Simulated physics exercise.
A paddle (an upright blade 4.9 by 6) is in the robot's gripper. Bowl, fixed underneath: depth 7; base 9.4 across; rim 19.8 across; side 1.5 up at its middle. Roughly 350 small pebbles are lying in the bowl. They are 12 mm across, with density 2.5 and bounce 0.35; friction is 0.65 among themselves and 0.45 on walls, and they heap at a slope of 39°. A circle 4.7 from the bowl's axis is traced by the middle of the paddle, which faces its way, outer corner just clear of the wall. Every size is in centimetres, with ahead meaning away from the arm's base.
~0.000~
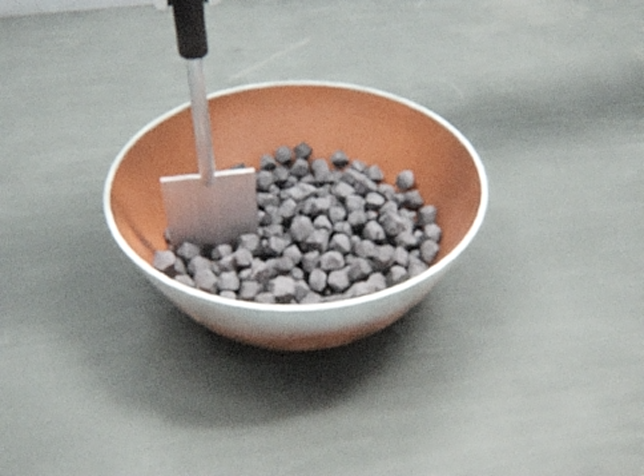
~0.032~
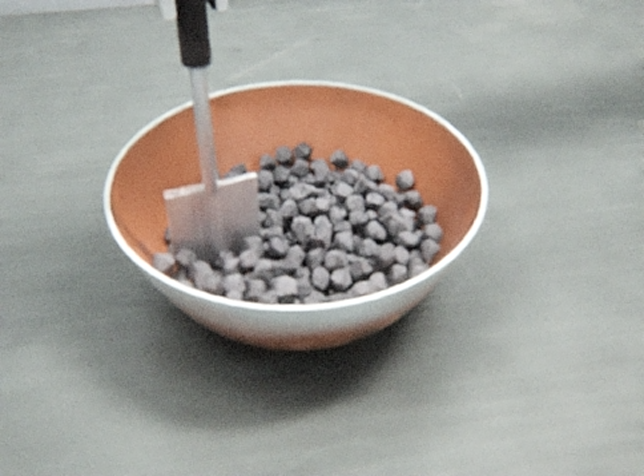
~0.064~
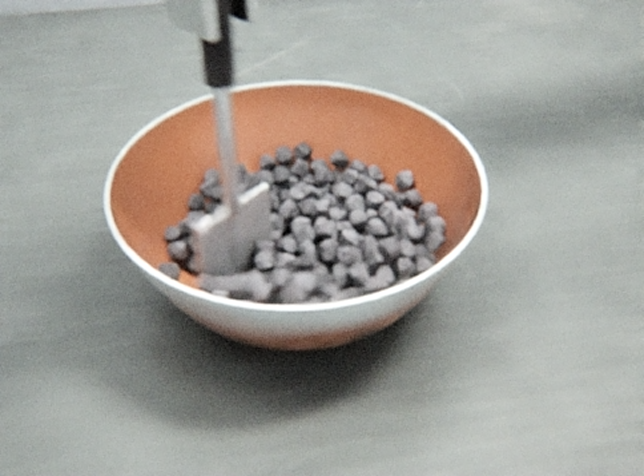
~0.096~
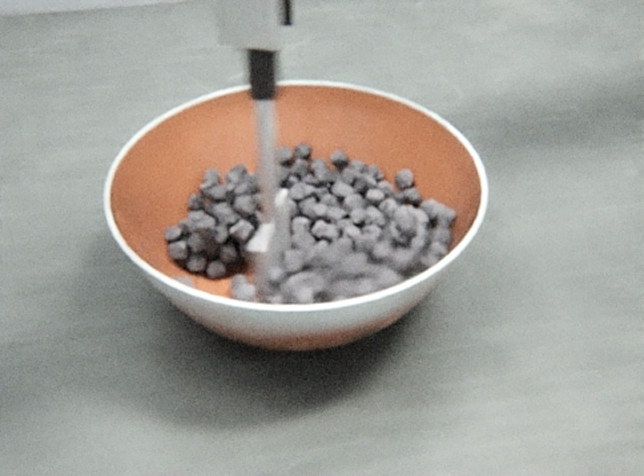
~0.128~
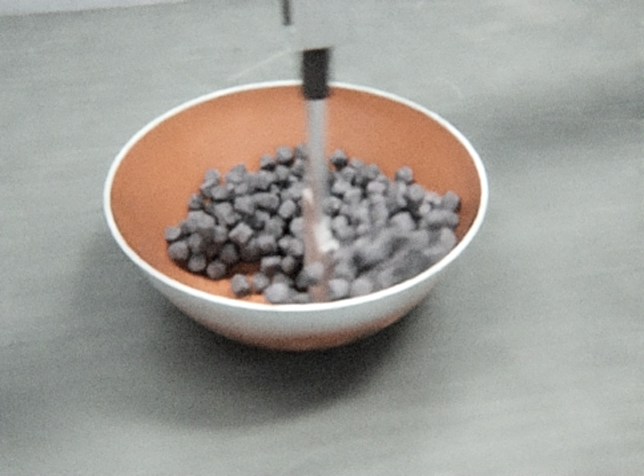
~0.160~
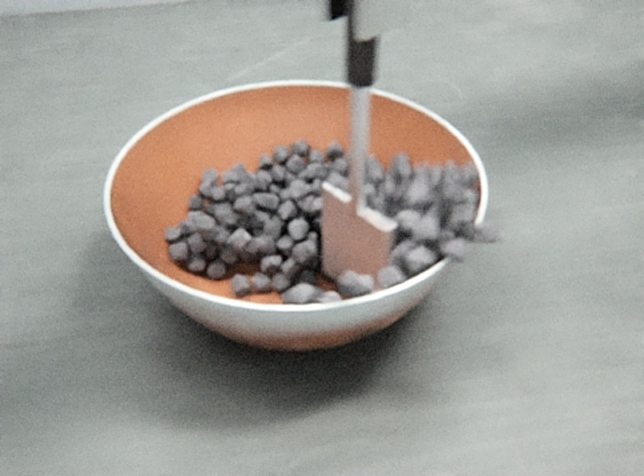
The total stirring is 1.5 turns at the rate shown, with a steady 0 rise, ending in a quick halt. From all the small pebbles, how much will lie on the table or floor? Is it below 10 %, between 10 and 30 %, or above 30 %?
Above 30 %.
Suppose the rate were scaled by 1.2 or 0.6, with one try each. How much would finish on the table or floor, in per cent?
Around 50 percent on the first try and 20 percent on the second.
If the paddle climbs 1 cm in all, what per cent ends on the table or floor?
Roughly 35 per cent.
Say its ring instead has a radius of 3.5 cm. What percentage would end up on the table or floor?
It would be close to 15 per cent then.
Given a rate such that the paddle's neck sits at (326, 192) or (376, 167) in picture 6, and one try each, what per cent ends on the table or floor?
Close to 35 and 45 in a hundred.
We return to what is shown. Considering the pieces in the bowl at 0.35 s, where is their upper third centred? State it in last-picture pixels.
Around (218, 132).
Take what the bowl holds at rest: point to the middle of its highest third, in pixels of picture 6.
It is centred near (352, 169).
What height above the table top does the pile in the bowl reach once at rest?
Measured height: Some 6.5 cm.
After 0.35 s, 282° round, highest piece 11 above the table; 293 in the bowl, 17 on the table or floor, 37 in flight or on the tool.
After 0.53 s, 82° round, highest piece 9 above the table; 244 in the bowl, 78 on the table or floor, 25 in flight or on the tool.
After 0.82 s, 180° round, highest piece 7 above the table; 212 in the bowl, 134 on the table or floor, 1 in flight or on the tool.
After 1.52 s, 180° round, highest piece 7 above the table; 212 in the bowl, 135 on the table or floor.
At rest, 212 in the bowl, 135 on the table or floor. That is 39 % on the table or floor.
